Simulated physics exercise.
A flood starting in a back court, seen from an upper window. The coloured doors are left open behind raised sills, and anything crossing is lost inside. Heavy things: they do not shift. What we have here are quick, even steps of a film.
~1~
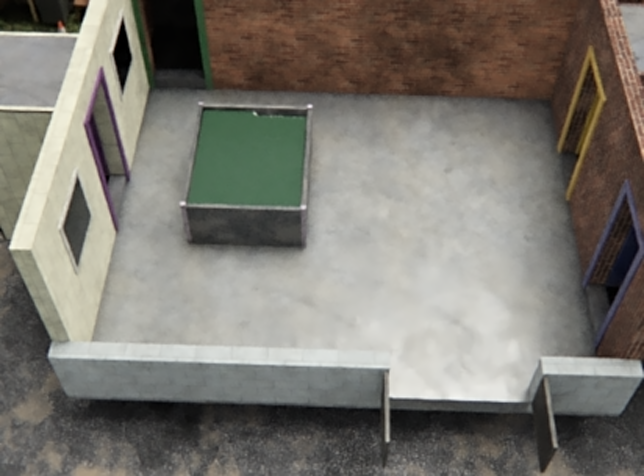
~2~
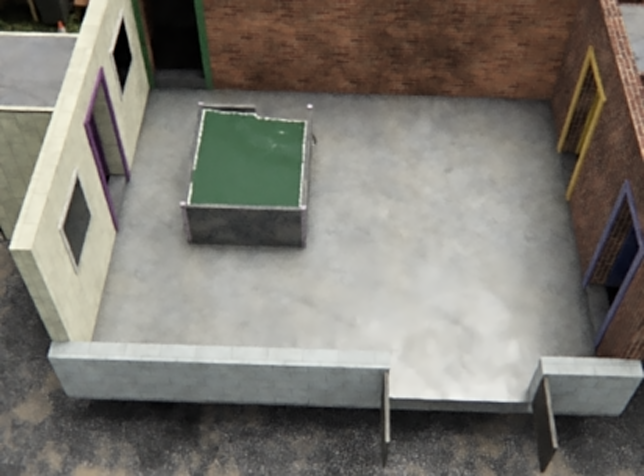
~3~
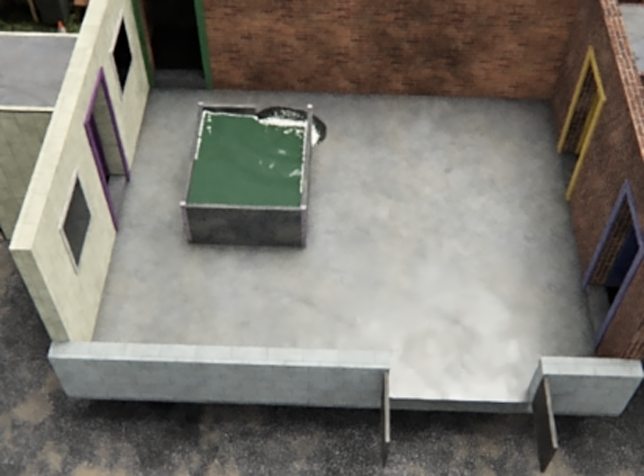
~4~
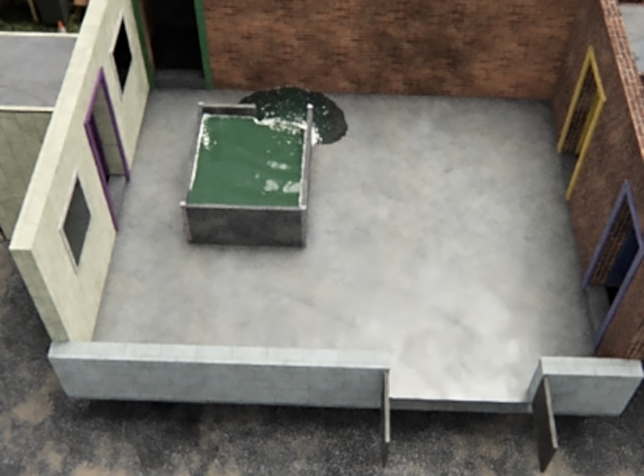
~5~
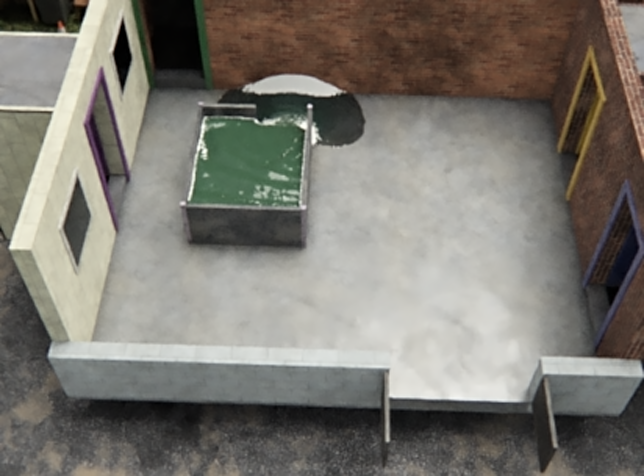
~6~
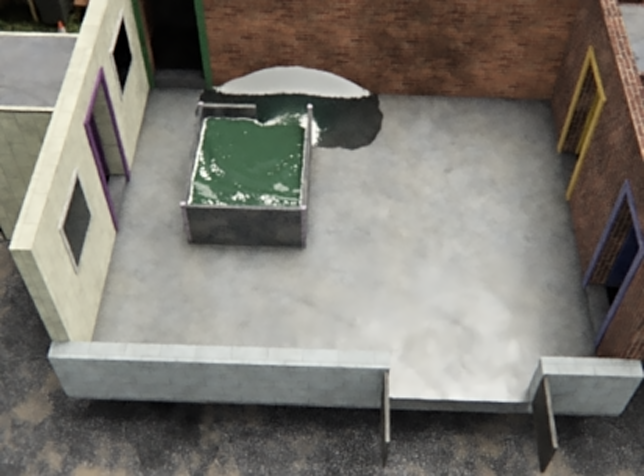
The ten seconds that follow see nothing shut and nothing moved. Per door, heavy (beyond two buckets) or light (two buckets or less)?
Purple door - light; blue door - light; green door - light; yellow door - heavy.
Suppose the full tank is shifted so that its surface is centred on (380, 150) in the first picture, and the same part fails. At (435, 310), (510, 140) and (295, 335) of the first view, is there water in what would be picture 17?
Check in sequence: Still parched, soaked through, still parched.
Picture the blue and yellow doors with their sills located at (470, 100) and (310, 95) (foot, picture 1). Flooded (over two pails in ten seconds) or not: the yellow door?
As it turns out, the yellow one runs over.
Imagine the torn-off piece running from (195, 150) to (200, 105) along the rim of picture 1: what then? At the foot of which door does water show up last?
It would be the blue-painted one.
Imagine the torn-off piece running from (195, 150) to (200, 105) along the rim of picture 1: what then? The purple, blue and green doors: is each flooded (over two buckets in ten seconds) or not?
Taking them in turn, the purple door overshoots, the blue door undershoots, and the green door overshoots.
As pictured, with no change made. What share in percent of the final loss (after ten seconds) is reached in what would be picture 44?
Close to 30 %.
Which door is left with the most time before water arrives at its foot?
Answer - the blue one.
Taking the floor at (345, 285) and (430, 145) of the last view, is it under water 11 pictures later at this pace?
Not wet, soaked.
A moment on, water covers 15 % of the floor; the purple door not reached, the blue door not reached, the green door wet at the sill, nothing in, the yellow door not reached.
Next, water covers 30 % of the floor; the purple door wet at the sill, nothing in, the blue door not reached, the green door wet at the sill, nothing in, the yellow door not reached.
Then, water covers 50 % of the floor; the purple door wet at the sill, nothing in, the blue door wet at the sill, nothing in, the green door under two buckets in, the yellow door over two buckets in.
Later, water covers 75 % of the floor; the purple door wet at the sill, nothing in, the blue door wet at the sill, nothing in, the green door under two buckets in, the yellow door far over two buckets in.
In the end, water covers 90 % of the floor; the purple door wet at the sill, nothing in, the blue door wet at the sill, nothing in, the green door under two buckets in, the yellow door far over two buckets in.
